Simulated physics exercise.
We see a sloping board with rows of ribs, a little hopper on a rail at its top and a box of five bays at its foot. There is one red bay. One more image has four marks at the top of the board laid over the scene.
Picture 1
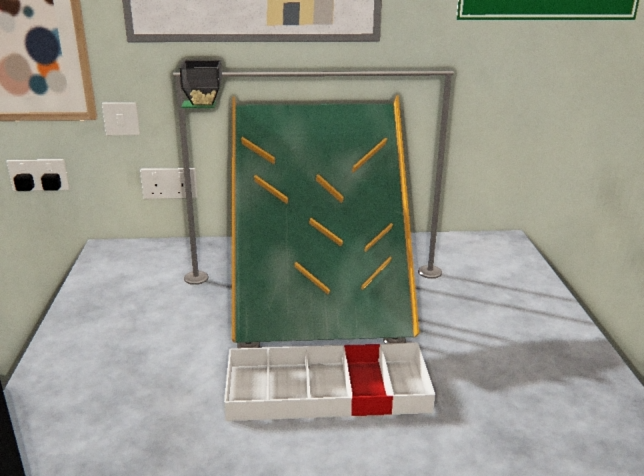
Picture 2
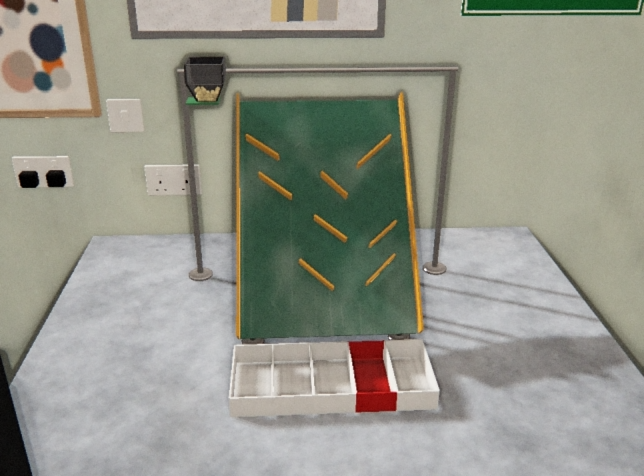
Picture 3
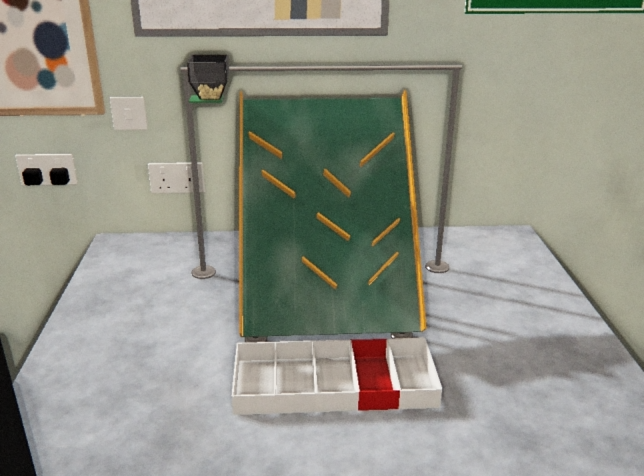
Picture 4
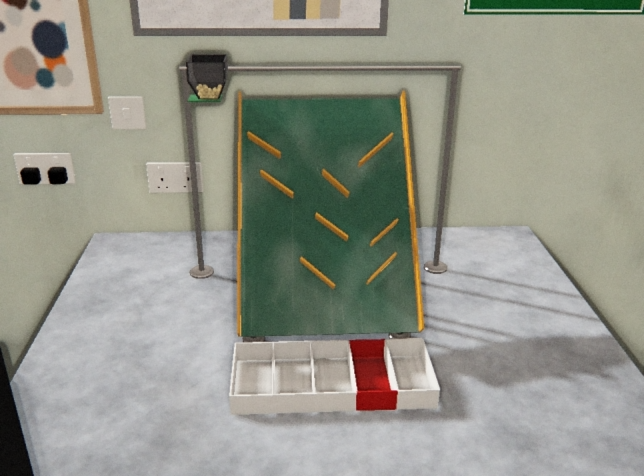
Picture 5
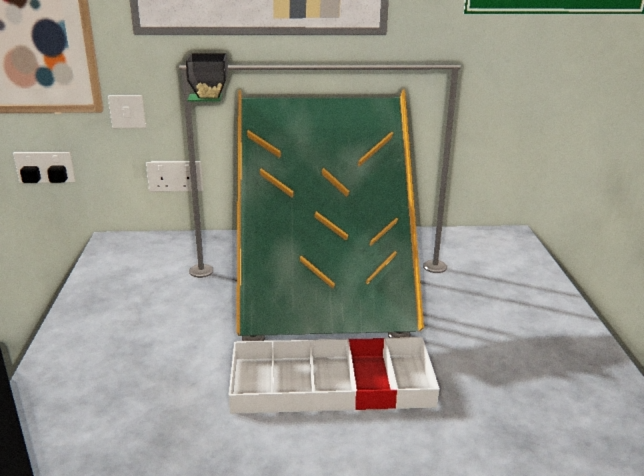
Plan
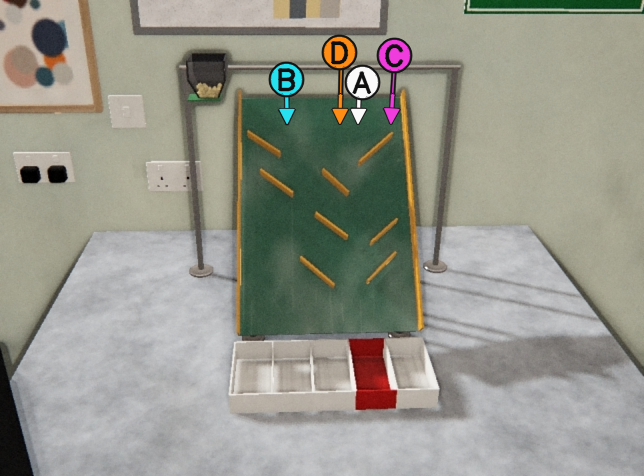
A sloping green board with orange ribs stood on a grey table, a small dark hopper at its upper left and a box with one red bay below; only the view shifted slightly.
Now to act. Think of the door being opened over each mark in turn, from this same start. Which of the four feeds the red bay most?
I would pick mark B.
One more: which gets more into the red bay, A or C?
That is mark A.
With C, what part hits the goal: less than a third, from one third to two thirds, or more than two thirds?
Mark C gives less than a third.
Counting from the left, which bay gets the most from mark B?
The fourth.
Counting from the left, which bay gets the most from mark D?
The third.
On the marked copy, mark A meets the board at (358, 118); mark B meets the board at (287, 118); mark C meets the board at (391, 118); mark D meets the board at (340, 118).
Choosing A, about a third in the red bay, about two thirds in other bays, a stray few outside the box.
Choosing B, about half in the red bay, about a third in other bays, a stray few outside the box.
Choosing C, a small part in the red bay, most in other bays, a small part outside the box.
Choosing D, about a quarter in the red bay, about two thirds in other bays, a small part outside the box.
